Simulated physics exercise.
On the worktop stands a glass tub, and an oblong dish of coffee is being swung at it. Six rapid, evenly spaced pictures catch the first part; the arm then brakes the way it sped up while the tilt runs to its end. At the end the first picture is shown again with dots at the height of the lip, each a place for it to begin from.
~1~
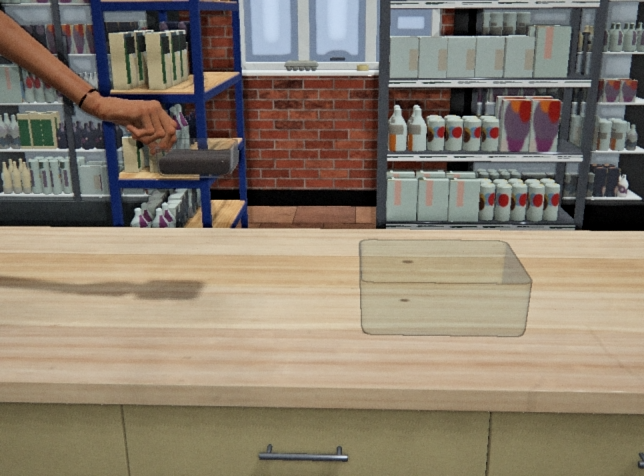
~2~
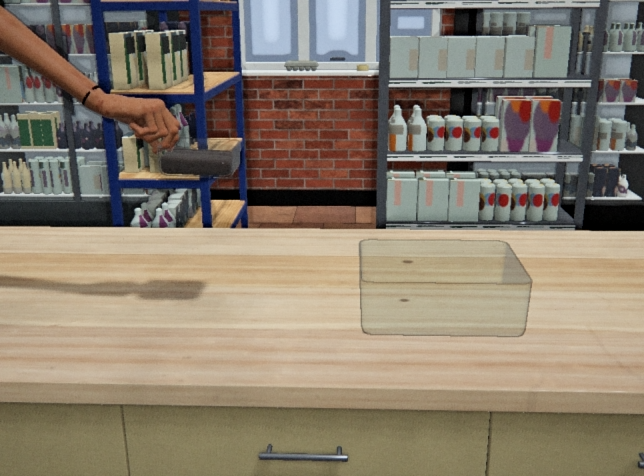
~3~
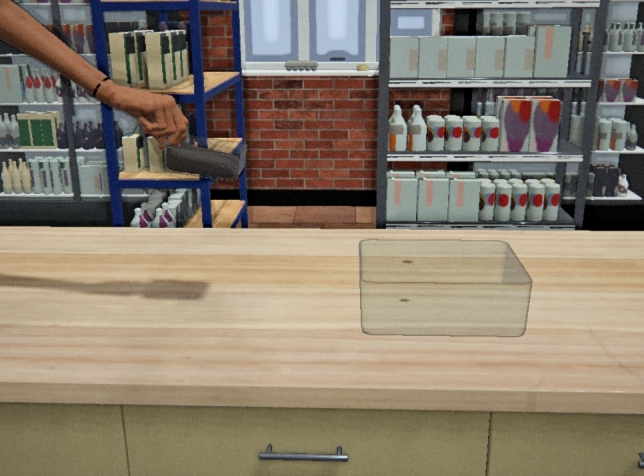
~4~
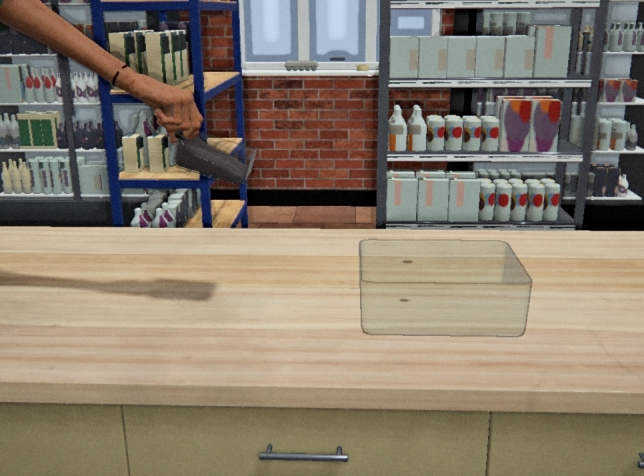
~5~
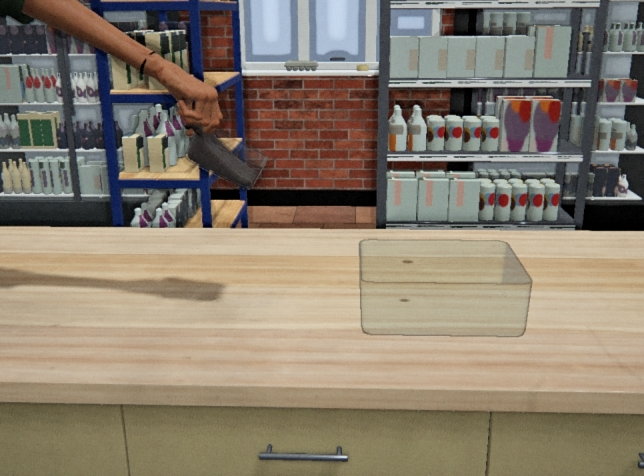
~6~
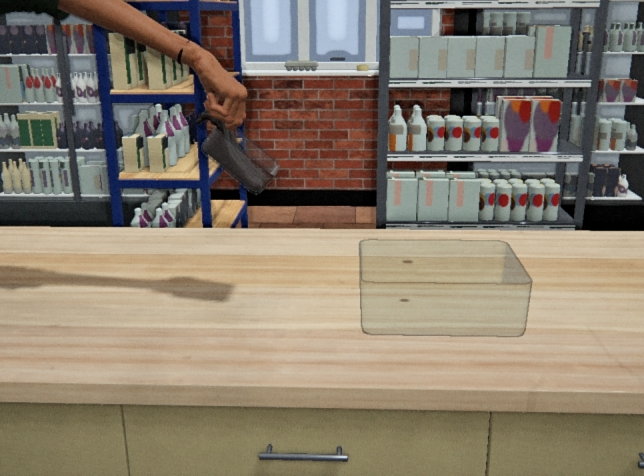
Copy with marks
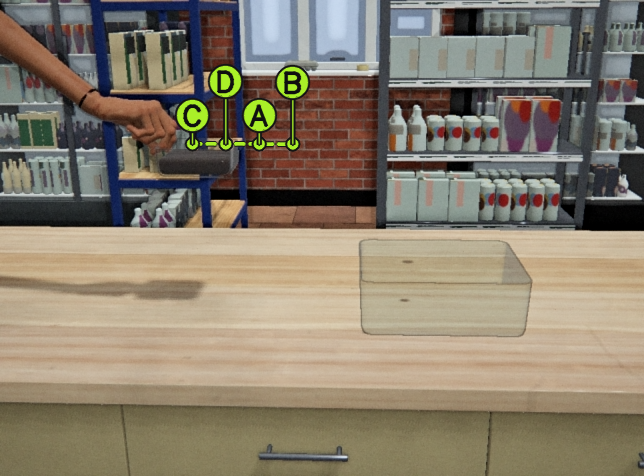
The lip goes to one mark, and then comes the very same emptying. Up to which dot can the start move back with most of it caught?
Choose C.
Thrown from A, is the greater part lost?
No, not at all.
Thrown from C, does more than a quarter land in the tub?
Yes, it does.
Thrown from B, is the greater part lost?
No.
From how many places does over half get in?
All of them.
In lime, A at (259, 143); B at (292, 144); C at (192, 143); D at (225, 143).
Choosing A, about 78 % lands in the tub, 12 % falls short and 10 % goes beside or beyond.
Choosing B, about 75 % lands in the tub, 10 % falls short and 15 % goes beside or beyond.
Choosing C, about 64 % lands in the tub, 28 % falls short and 8 % goes beside or beyond.
Choosing D, about 76 % lands in the tub, 10 % falls short and 15 % goes beside or beyond.
